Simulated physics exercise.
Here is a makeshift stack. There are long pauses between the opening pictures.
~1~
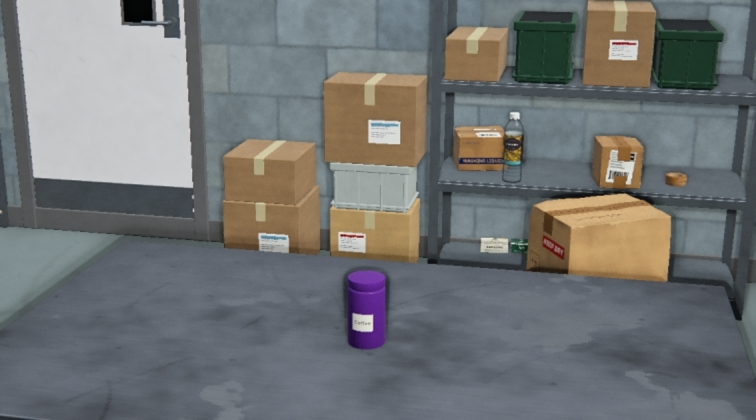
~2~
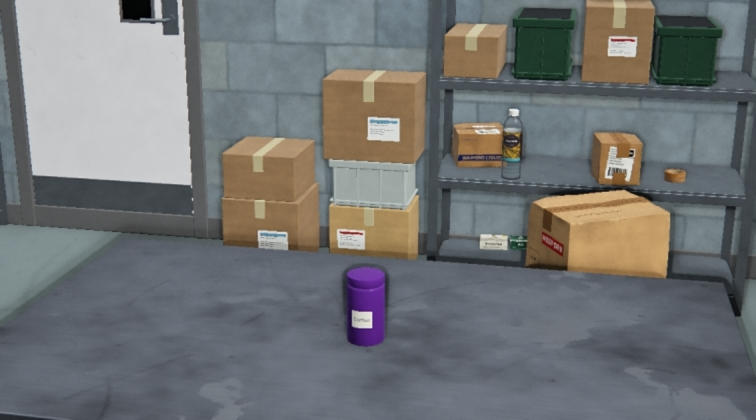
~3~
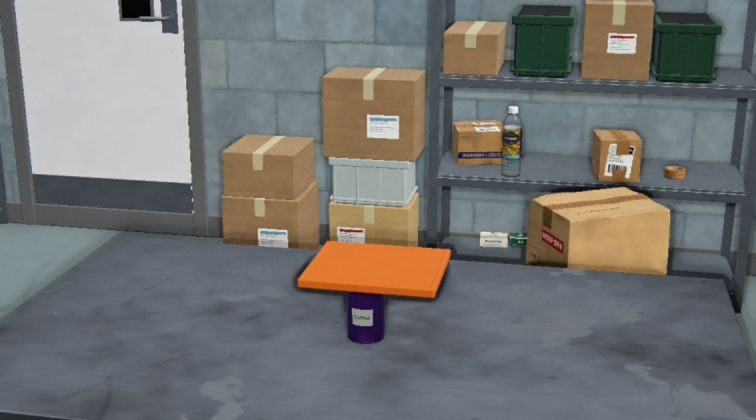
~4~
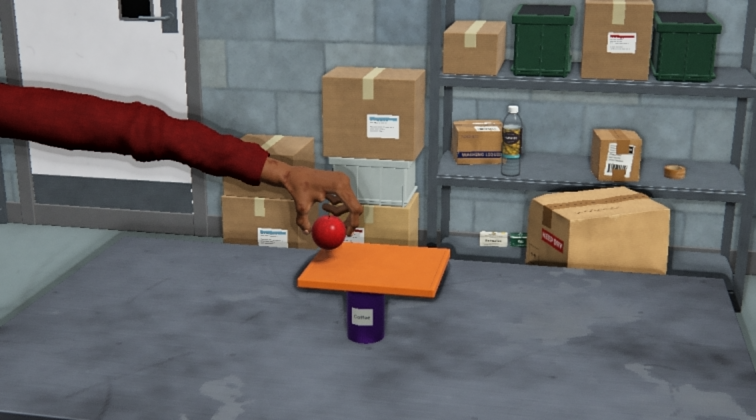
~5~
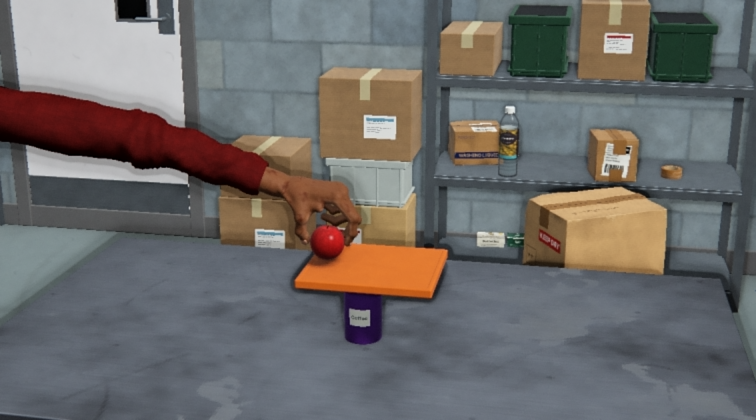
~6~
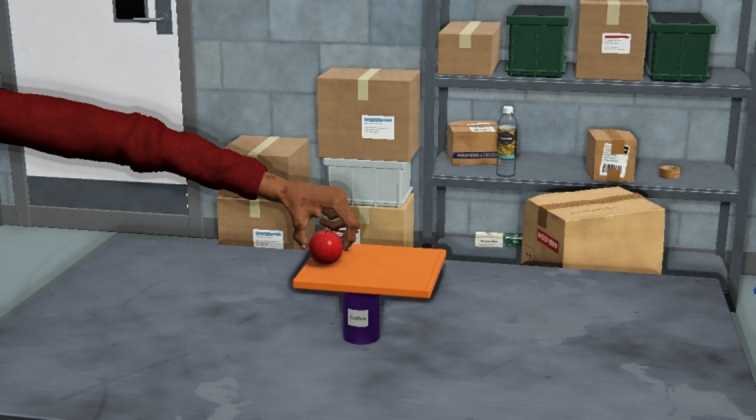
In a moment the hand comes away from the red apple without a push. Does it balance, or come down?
Here the stack keeps its balance.
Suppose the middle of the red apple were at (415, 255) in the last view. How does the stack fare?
Then it comes apart.
Then, 0.80 s past the last view, nothing moves.
Then, 1.70 s past the last view, red apple resting near (326, 248).
Finally, all 3 still in place. Final places as the last picture's camera would see them, red apple near (326, 248). The stack holds.
